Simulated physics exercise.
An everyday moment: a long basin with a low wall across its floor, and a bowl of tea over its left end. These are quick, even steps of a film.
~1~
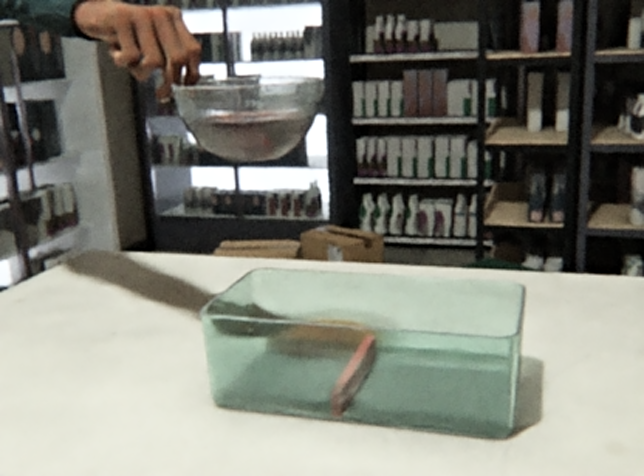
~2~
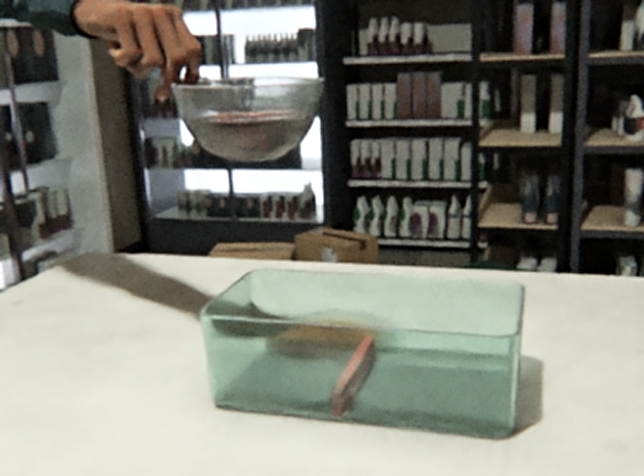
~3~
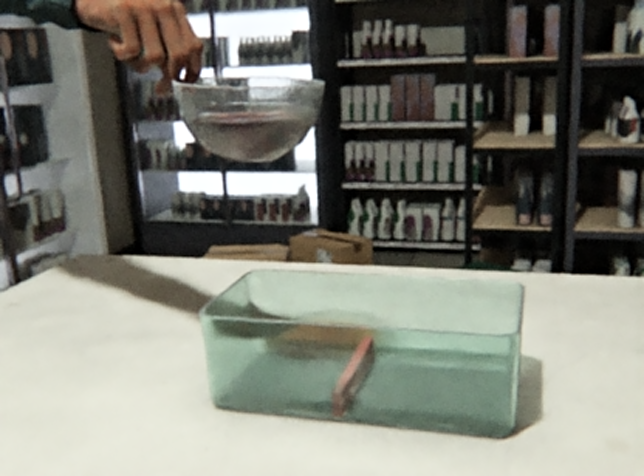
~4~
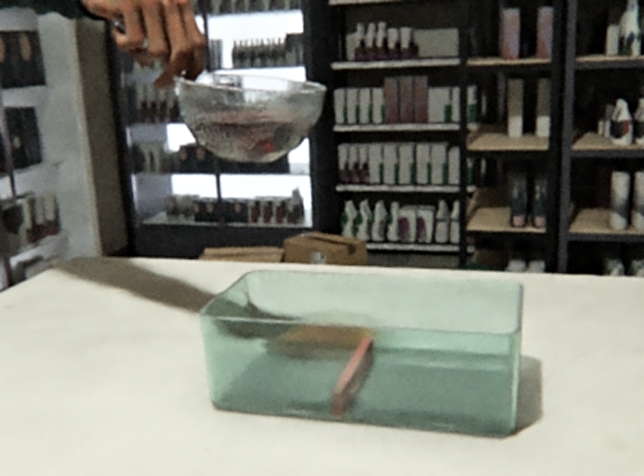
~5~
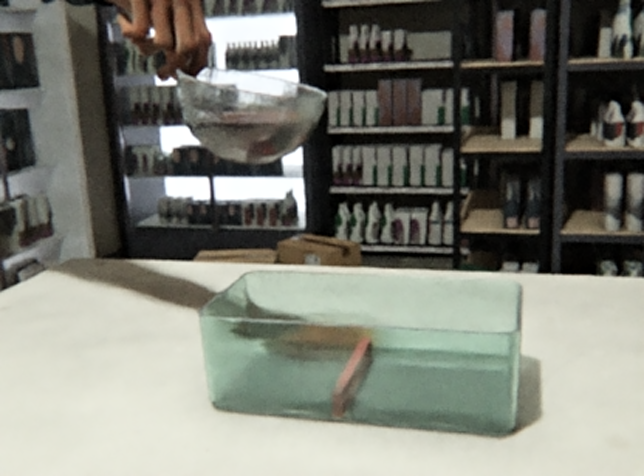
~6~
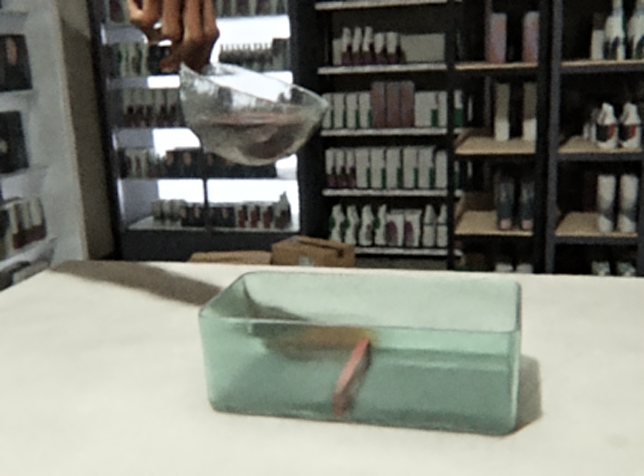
The video shows a hand holding a clear glass bowl of tea above the left end of a long greenish basin with a low reddish wall inside, first nearly level, then tilting the bowl gradually down to the right.
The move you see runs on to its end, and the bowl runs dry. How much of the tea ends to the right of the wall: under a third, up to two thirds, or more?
It comes to more than two thirds.
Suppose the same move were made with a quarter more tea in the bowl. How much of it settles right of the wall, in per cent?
It comes to 85 per cent or so.
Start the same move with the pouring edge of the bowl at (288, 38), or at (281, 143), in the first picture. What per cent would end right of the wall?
Near 60 % and 5 %.
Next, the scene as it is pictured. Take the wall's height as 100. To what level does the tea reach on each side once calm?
The left part 10 per cent, the right part 40.
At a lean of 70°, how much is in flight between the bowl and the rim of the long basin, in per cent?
Some 35 per cent.
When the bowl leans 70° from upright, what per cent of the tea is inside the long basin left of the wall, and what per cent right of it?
Near 0 on the left, 5 on the right.
A moment on, the tilt is 70° and 59 per cent is still to pour, 1 is left of the wall and 4 right of it.
Next, the tilt is 94° and 6 per cent is still to pour, 5 is left of the wall and 67 right of it.
Then the tilt is 96° and 0 per cent is still to pour, 15 is left of the wall and 84 right of it.
Later the tilt is 96° and 0 per cent is still to pour, 15 is left of the wall and 84 right of it.
Finally, 15 per cent lies left of the wall, 84 right of it and 2 outside.
